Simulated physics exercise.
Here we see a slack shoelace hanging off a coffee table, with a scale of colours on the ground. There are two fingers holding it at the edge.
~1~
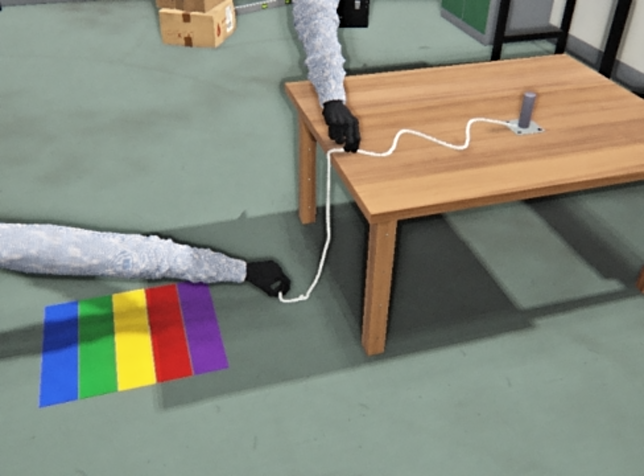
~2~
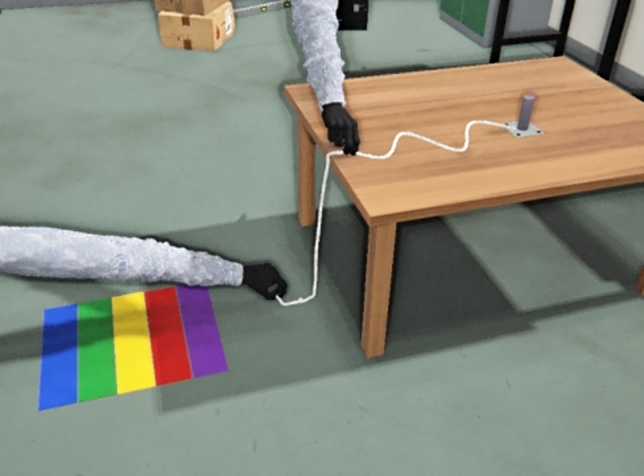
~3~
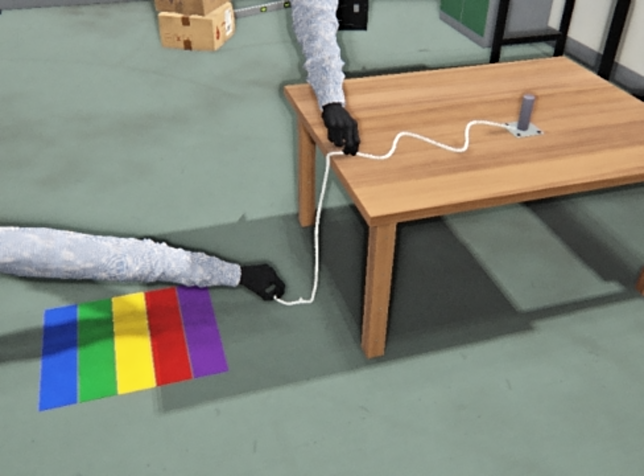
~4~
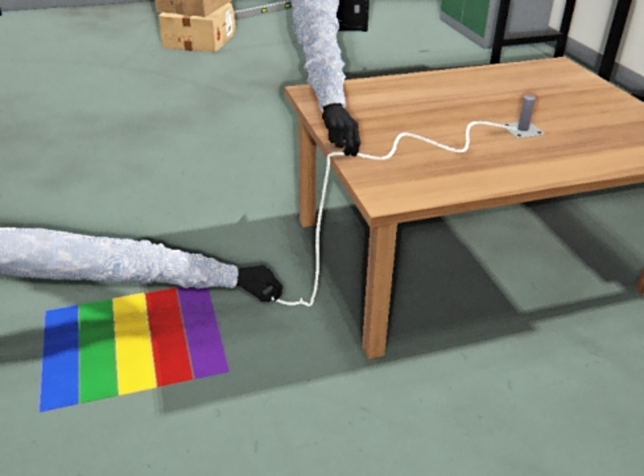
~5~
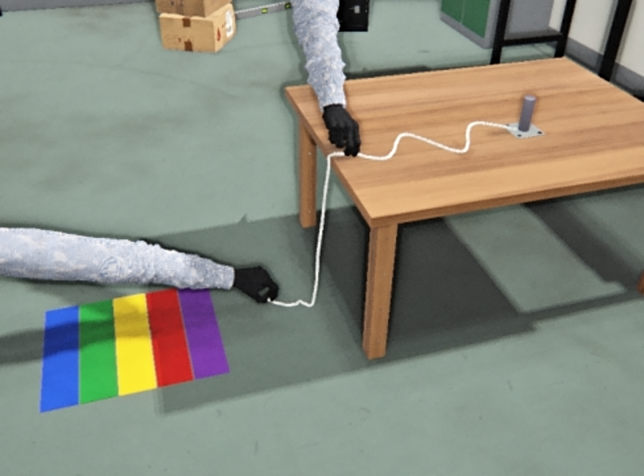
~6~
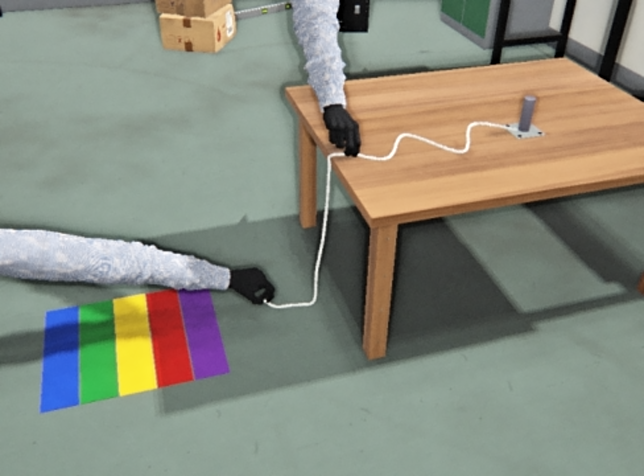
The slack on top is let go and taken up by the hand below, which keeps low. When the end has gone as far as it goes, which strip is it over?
It is over the blue strip.
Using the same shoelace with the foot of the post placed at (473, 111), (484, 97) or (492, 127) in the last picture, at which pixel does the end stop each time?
Going through them in sequence: (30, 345), (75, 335) and finally (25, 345).
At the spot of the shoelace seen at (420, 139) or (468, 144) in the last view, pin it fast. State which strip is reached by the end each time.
Yellow; green.
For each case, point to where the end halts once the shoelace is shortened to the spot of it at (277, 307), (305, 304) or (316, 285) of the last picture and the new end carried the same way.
Try 1: (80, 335); try 2: (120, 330); try 3: (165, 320).
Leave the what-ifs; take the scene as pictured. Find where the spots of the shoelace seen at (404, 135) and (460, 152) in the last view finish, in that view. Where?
About (354, 155), and the other about (414, 146).
A little later, end near (125, 327); over yellow.
Next, end near (83, 335); over green.
When it is tight, end near (60, 340); over blue. It halts on the blue strip.
